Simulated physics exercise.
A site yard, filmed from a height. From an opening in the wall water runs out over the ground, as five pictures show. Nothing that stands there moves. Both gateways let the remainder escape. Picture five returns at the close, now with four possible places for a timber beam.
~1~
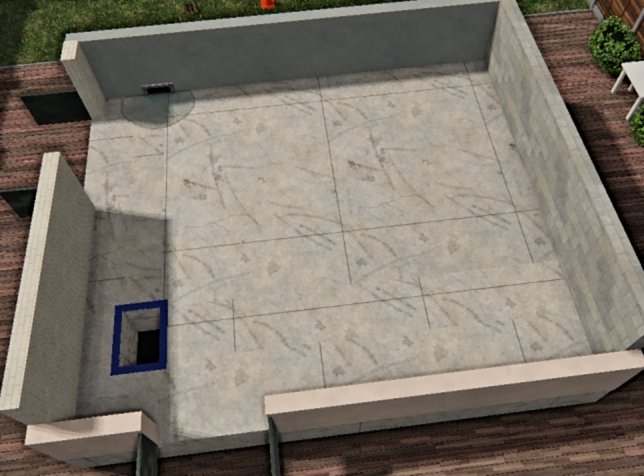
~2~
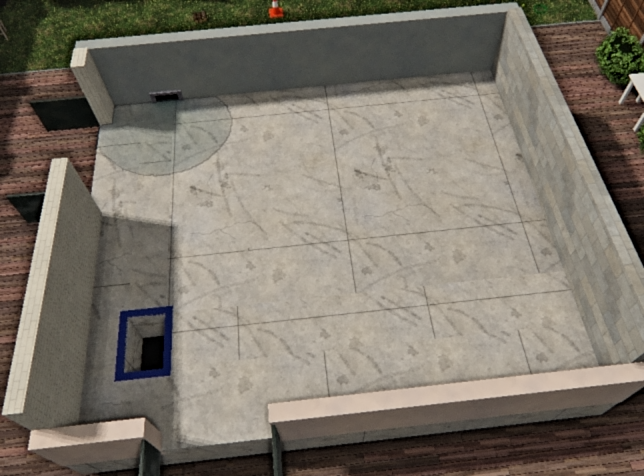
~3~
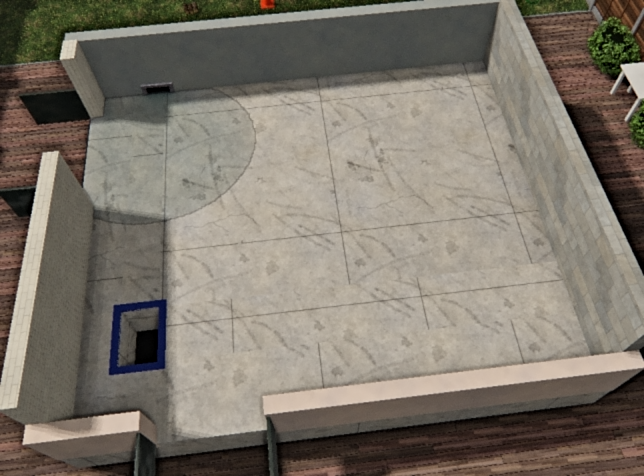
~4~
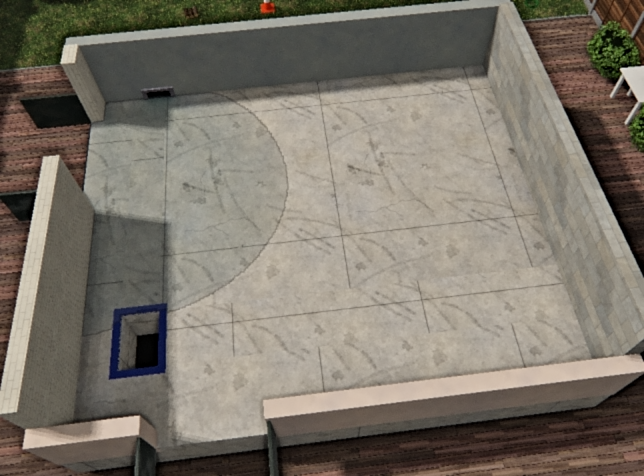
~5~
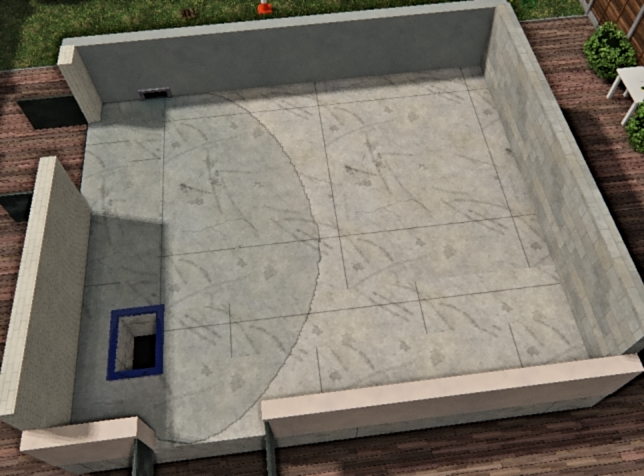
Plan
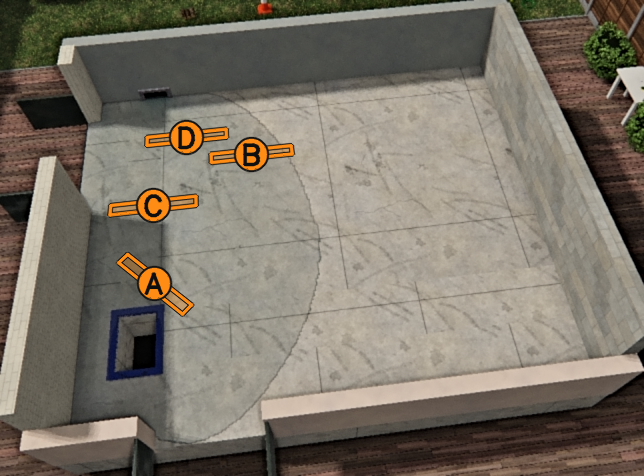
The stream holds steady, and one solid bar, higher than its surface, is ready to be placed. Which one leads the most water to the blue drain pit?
Position B.
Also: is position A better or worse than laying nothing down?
It is worse.
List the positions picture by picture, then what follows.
Outfall at (159, 89); blue drain pit at (140, 336); open gate at (215, 420); open gate at (100, 160); water covers 2 % of the ground and shows as far out as (135, 120); blue drain pit still dry.
Water covers 8 % of the ground and shows as far out as (143, 171); blue drain pit still dry.
Water covers 15 % of the ground and shows as far out as (132, 219); blue drain pit still dry.
Water covers 27 % of the ground and shows as far out as (84, 321); blue drain pit still dry.
Water covers 39 % of the ground and shows as far out as (266, 371); blue drain pit taking water.
On the marked copy, A from (123, 258) to (187, 309); B from (211, 158) to (291, 149); C from (110, 210) to (195, 200); D from (147, 141) to (226, 133).
With A, about 11 % of the stream runs into the blue drain pit, about 81 % out by the gates.
With B, about 28 % of the stream runs into the blue drain pit, about 66 % out by the gates.
With C, about 11 % of the stream runs into the blue drain pit, about 83 % out by the gates.
With D, about 12 % of the stream runs into the blue drain pit, about 80 % out by the gates.
